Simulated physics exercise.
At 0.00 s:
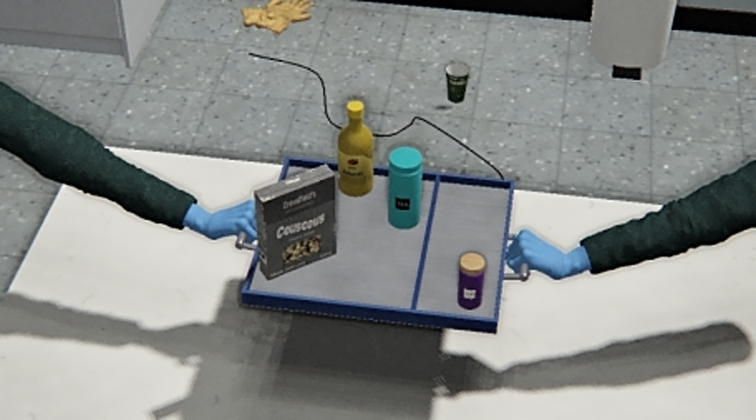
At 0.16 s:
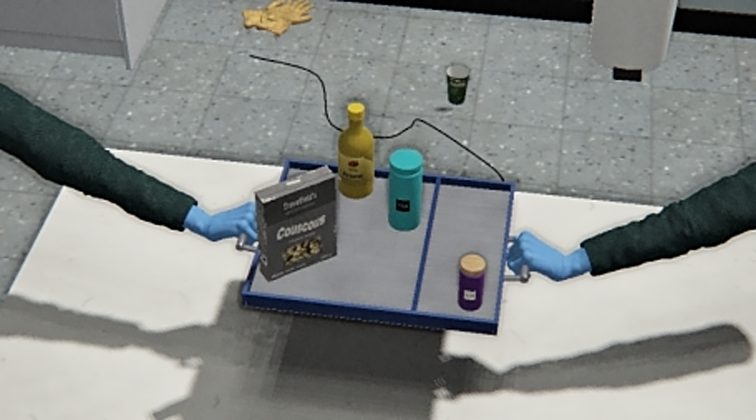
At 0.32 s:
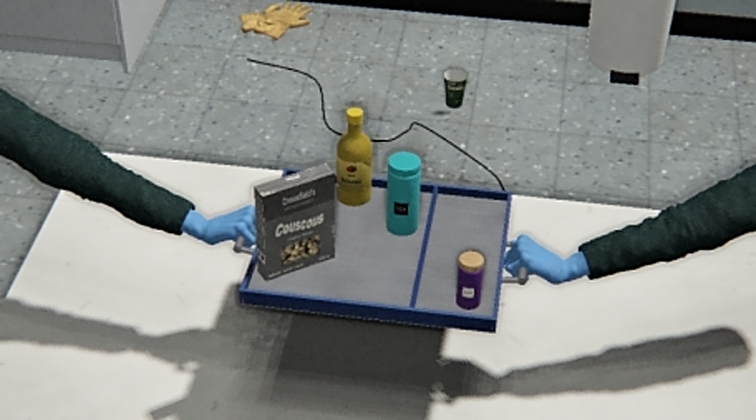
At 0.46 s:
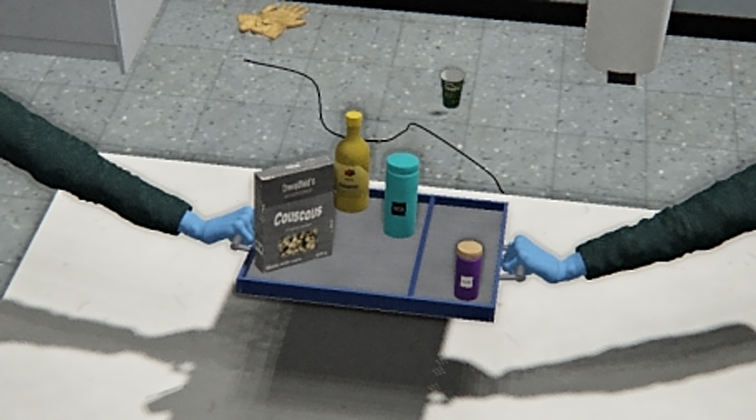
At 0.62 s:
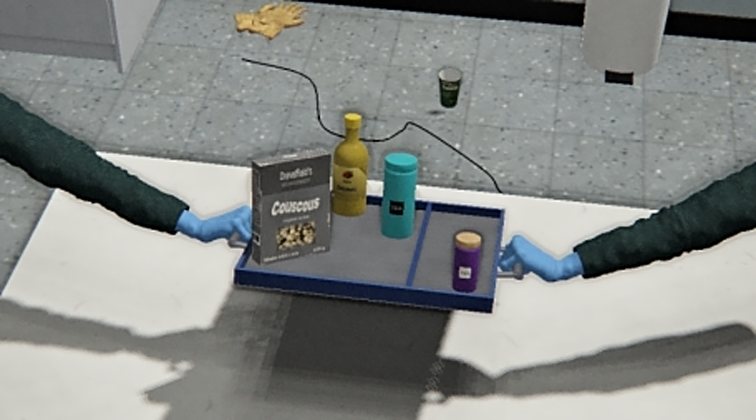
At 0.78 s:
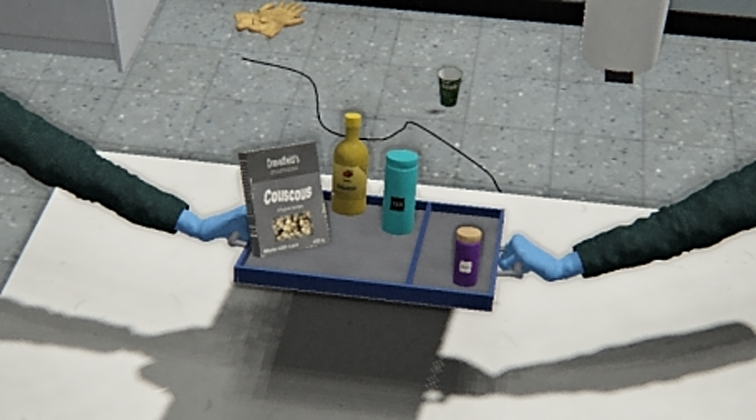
To begin with, two blue-gloved hands hold a level blue-rimmed tray carrying a grey couscous box, a yellow bottle, a turquoise jar and a purple shaker. The hands then steadily tilt its far edge downward, and the box rocks off its seat while the other three items keep their places.
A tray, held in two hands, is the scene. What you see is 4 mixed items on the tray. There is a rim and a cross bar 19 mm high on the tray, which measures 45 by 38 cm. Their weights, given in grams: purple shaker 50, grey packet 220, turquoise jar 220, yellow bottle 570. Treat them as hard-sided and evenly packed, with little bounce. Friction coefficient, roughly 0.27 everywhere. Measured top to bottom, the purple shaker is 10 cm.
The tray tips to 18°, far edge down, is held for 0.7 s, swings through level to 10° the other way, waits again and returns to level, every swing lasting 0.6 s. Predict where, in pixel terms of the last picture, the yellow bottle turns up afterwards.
The yellow bottle should turn up near (349, 150).
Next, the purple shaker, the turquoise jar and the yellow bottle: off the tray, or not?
Final state - the purple shaker stays within bounds; the turquoise jar ends out of bounds; the yellow bottle stays within bounds.
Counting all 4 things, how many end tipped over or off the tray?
So, 3 in all.
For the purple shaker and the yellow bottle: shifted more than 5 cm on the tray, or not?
Purple shaker: Is displaced. Yellow bottle: Remains in place.
By 1.18 s, tray tilted 18°, far edge down; grey packet on its side; turquoise jar rocked 8° off its seat; purple shaker 12 cm from its spot.
By 1.58 s, tray tilted 13°, far edge down; grey packet and turquoise jar now off the tray; purple shaker 30 cm from its spot.
By 1.98 s, tray tilted 10°, near edge down; purple shaker rocked 14° off its seat.
When it is over (4.3 s), off the tray, grey packet and turquoise jar; lying over on the tray, purple shaker; the last one within 5 cm of the start. In the last view, yellow bottle near (349, 150).
